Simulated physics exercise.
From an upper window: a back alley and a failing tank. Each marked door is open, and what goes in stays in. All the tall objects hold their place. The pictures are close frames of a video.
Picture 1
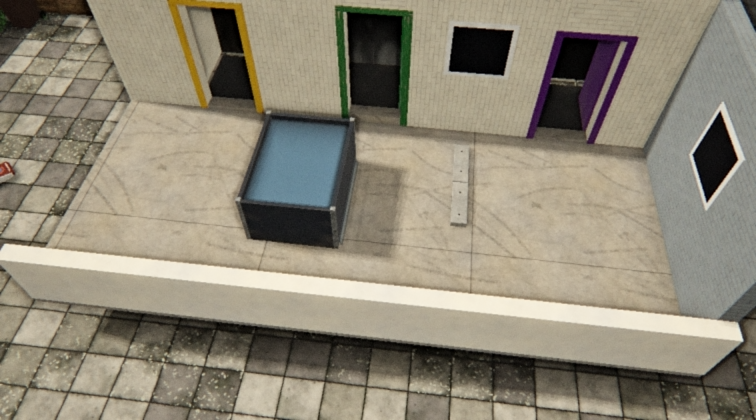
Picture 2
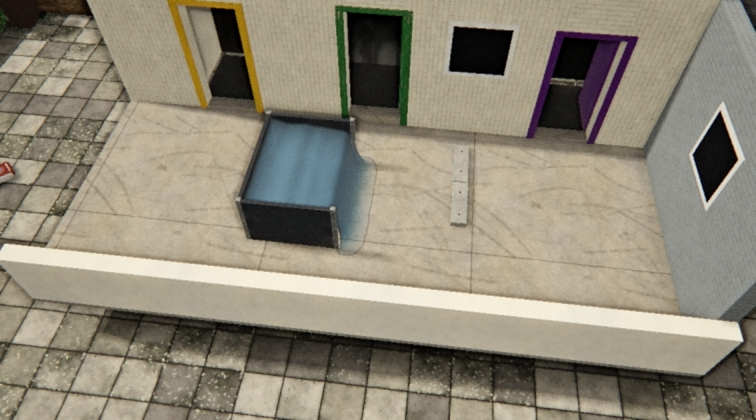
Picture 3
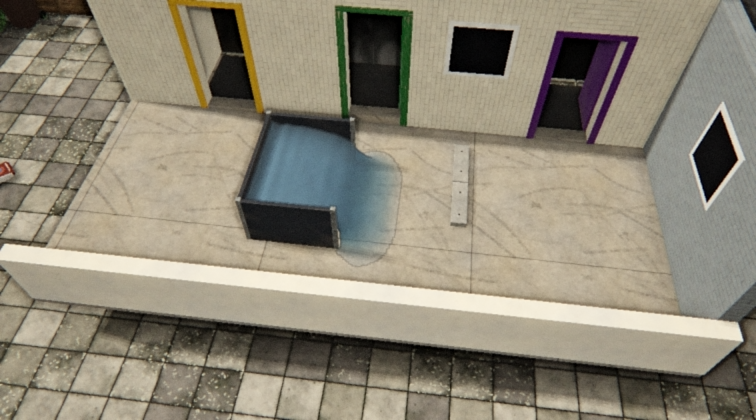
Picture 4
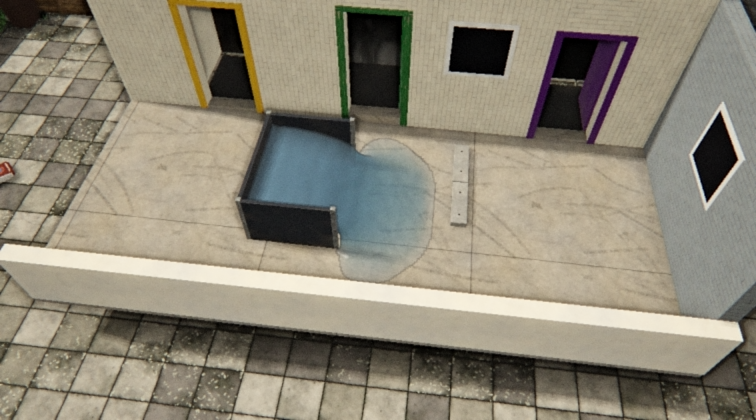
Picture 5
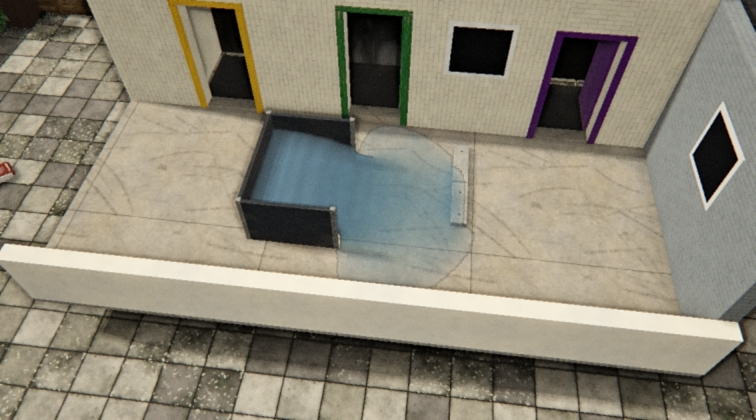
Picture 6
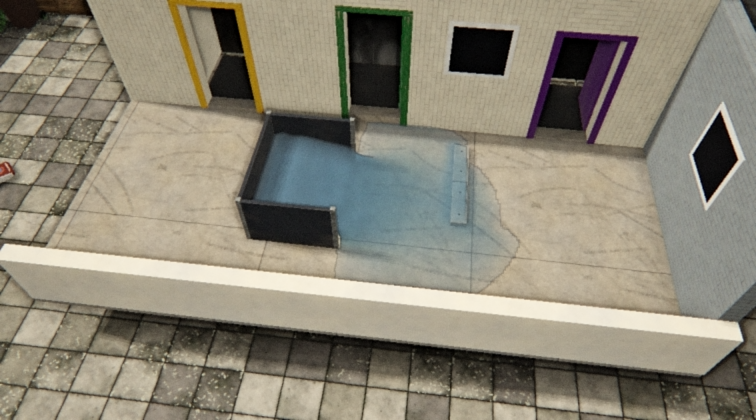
In this clip, a dark-sided tank of blue water stands in a walled alley before its right side opens and water pours out, spreading rightward across the paved floor, reaching and passing over a low, narrow strip.
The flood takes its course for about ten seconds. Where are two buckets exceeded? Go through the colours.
The green door admits no more than that; the yellow door admits no more than that; the purple door lets in a lot.
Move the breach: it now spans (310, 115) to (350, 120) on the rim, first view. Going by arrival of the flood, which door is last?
It is the purple-painted one.
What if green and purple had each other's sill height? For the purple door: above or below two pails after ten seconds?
Then: The purple one holds.
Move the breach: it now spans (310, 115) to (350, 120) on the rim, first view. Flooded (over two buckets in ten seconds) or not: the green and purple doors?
My reading: The green door takes more; the purple door lets less in.
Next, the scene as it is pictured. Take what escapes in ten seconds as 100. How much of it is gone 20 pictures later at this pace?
I make it 10 per cent.
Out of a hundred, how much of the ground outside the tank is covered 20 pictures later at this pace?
About 50 per cent.
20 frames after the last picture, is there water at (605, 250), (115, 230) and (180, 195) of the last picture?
In turn: Awash, dry, not flooded.
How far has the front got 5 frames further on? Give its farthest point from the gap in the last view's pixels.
Roughly at (670, 298).
A moment on, water covers 50 % of the floor; the green door wet at the sill, nothing in, the yellow door not reached, the purple door wet at the sill, nothing in.
Next, water covers 55 % of the floor; the green door wet at the sill, nothing in, the yellow door not reached, the purple door under two buckets in.
Then, water covers 50 % of the floor; the green door wet at the sill, nothing in, the yellow door not reached, the purple door over two buckets in.
Later, water covers 60 % of the floor; the green door wet at the sill, nothing in, the yellow door wet at the sill, nothing in, the purple door far over two buckets in.
In the end, water covers 90 % of the floor; the green door wet at the sill, nothing in, the yellow door wet at the sill, nothing in, the purple door far over two buckets in.
